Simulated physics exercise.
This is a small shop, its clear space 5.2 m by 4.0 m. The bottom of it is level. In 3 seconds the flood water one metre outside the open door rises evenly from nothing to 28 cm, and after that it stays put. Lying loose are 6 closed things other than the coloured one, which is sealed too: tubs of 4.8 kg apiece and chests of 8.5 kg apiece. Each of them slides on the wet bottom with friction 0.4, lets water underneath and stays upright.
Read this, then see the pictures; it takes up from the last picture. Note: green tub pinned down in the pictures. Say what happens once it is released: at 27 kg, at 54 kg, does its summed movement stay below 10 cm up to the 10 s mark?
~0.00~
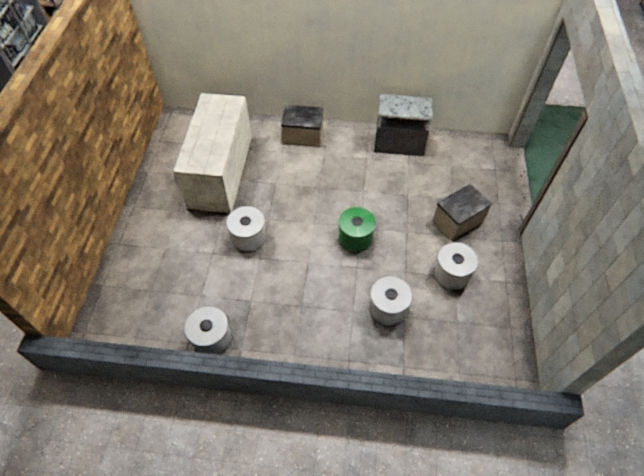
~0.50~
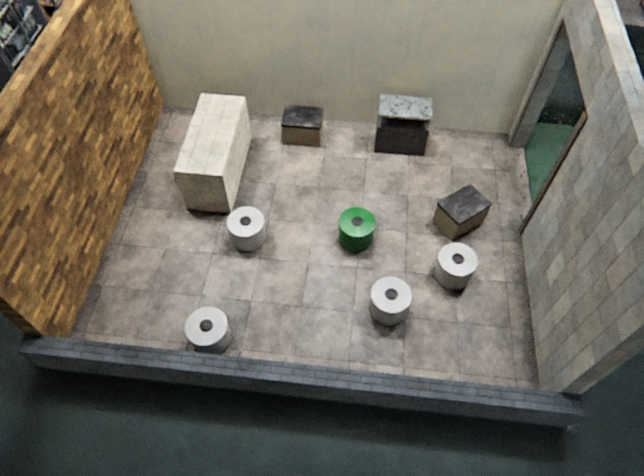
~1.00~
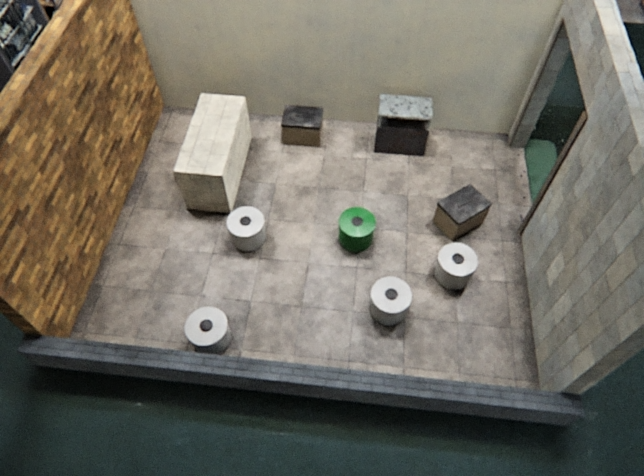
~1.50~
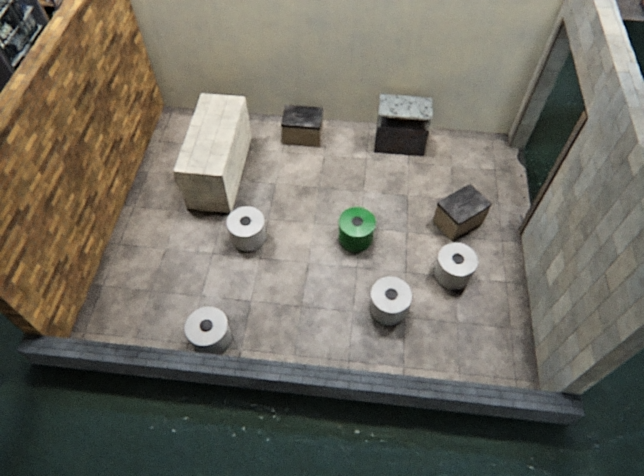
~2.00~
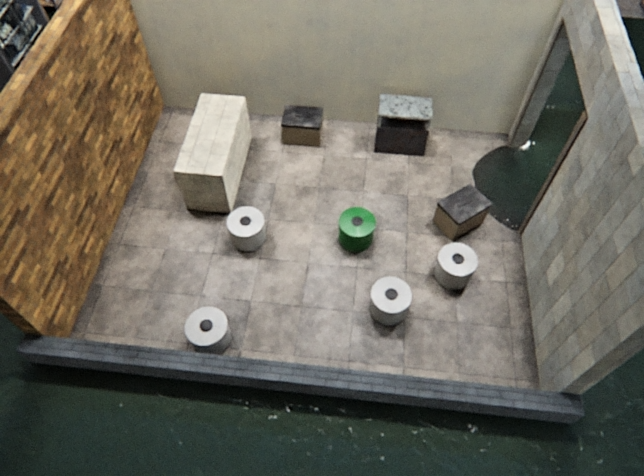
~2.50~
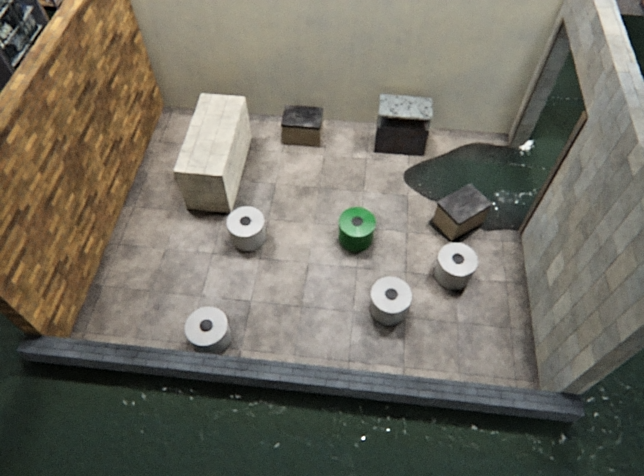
Only 54 kg keeps it there.
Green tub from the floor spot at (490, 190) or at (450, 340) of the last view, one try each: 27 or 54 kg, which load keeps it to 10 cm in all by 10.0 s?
First try none suffices, second try both suffice.
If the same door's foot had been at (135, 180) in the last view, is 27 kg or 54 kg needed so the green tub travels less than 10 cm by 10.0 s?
So the light mass does it.
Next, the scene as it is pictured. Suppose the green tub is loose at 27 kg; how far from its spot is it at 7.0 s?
About 20 cm.
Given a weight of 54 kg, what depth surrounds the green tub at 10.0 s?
Close to 12 cm deep.
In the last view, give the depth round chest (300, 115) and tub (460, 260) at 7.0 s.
Roughly 13 and 2 cm.
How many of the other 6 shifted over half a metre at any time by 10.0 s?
The count comes to 5.
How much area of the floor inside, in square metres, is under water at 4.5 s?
The covered patch comes to about 10.0 m2.
After 3.5 s the green tub would be 0 cm from its start with 27 kg and 0 cm from its start with 54 kg; 1 cm of water round it then.
After 4.5 s the green tub would be 3 cm from its start with 27 kg and 0 cm from its start with 54 kg; 7 cm of water round it then.
After 7.0 s the green tub would be 23 cm from its start with 27 kg and 0 cm from its start with 54 kg; 8 cm of water round it then.
After 10.0 s the green tub would be 53 cm from its start with 27 kg and 0 cm from its start with 54 kg; 12 cm of water round it then.
